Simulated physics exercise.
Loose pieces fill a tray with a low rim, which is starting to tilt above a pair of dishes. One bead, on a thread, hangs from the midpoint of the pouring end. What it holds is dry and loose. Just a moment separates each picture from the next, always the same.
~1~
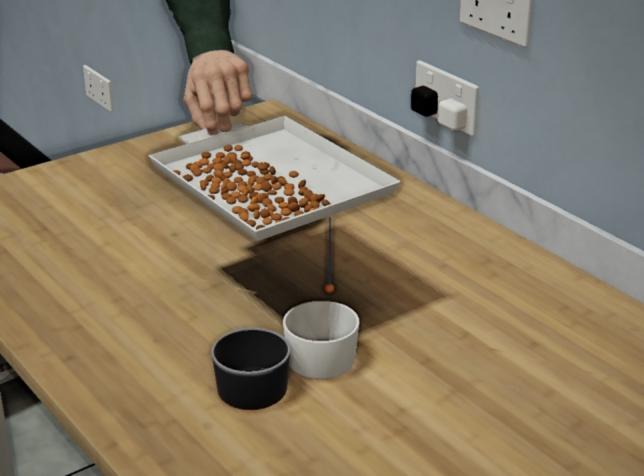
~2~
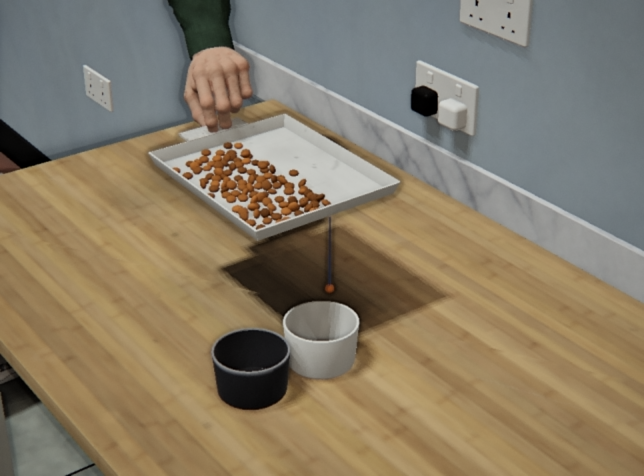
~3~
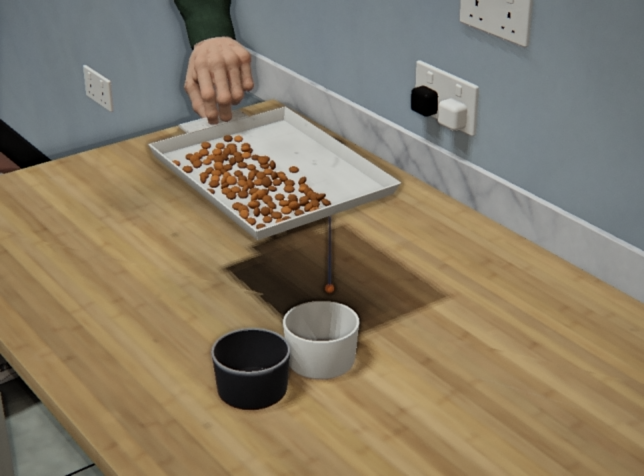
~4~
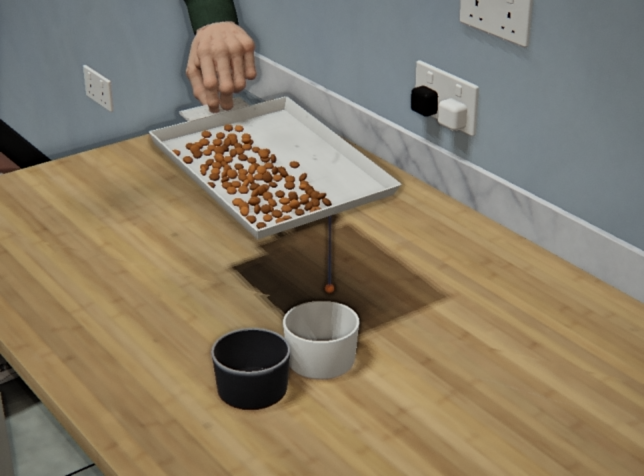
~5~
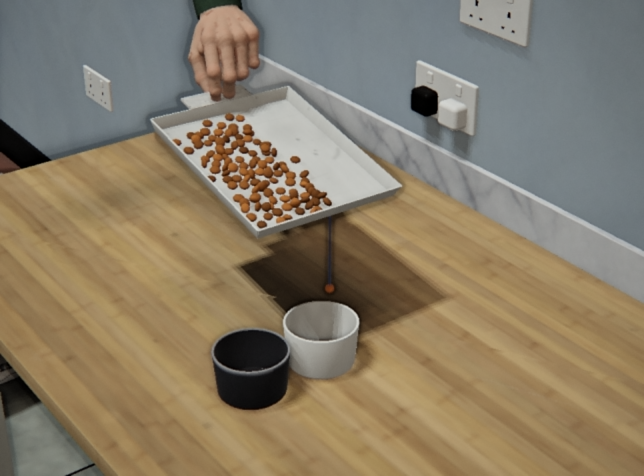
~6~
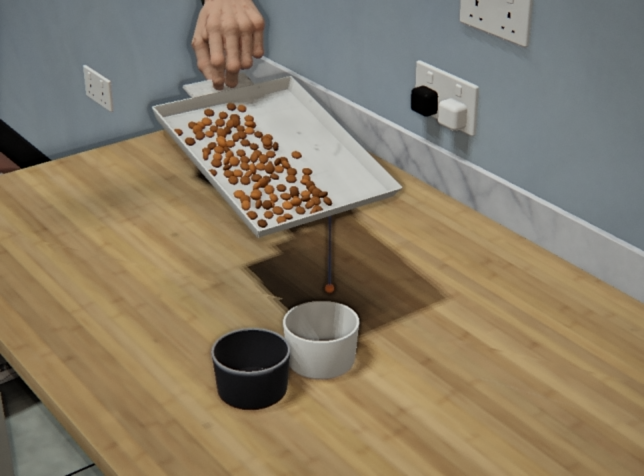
A hand raises the far end of a white tray of small brown pieces, gradually tilting it toward its right corner above one black and one white dish, while the pieces and a hanging bead stay almost still.
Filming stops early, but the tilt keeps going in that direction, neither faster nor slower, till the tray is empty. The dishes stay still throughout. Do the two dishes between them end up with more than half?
I'd say the dishes miss most of it, honestly.
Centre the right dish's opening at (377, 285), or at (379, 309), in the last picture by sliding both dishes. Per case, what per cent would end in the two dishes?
First position: Some 40 %; second position: Some 70 %.
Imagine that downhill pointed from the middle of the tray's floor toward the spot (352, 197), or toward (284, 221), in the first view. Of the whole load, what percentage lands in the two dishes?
I'd say some 0 in a hundred at first, then 70 in a hundred.
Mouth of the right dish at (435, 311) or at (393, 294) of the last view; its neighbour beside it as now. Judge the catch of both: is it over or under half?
First under half, then most of it.
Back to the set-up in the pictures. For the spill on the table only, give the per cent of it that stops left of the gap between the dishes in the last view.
0 per cent or thereabouts.
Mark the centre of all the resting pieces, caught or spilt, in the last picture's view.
Near (371, 348).
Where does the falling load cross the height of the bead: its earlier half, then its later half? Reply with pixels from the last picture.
I'd place the first part at (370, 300) and the rest at (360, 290).
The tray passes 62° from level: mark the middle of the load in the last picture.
In the last view, the load is centred near (331, 203).
Shortly afterwards, tray tipped steeply; all but a few on the tray; a little in the air.
Next, tray tipped past a quarter turn; a little on the tray; only a few in the left dish; near a quarter in the right dish; near half outside both; near a quarter in the air.
Some moments later, tray tipped past a quarter turn; only a few in the left dish; near a third in the right dish; near two thirds outside both.
In the end, tray tipped past a quarter turn; only a few in the left dish; near a third in the right dish; near two thirds outside both.
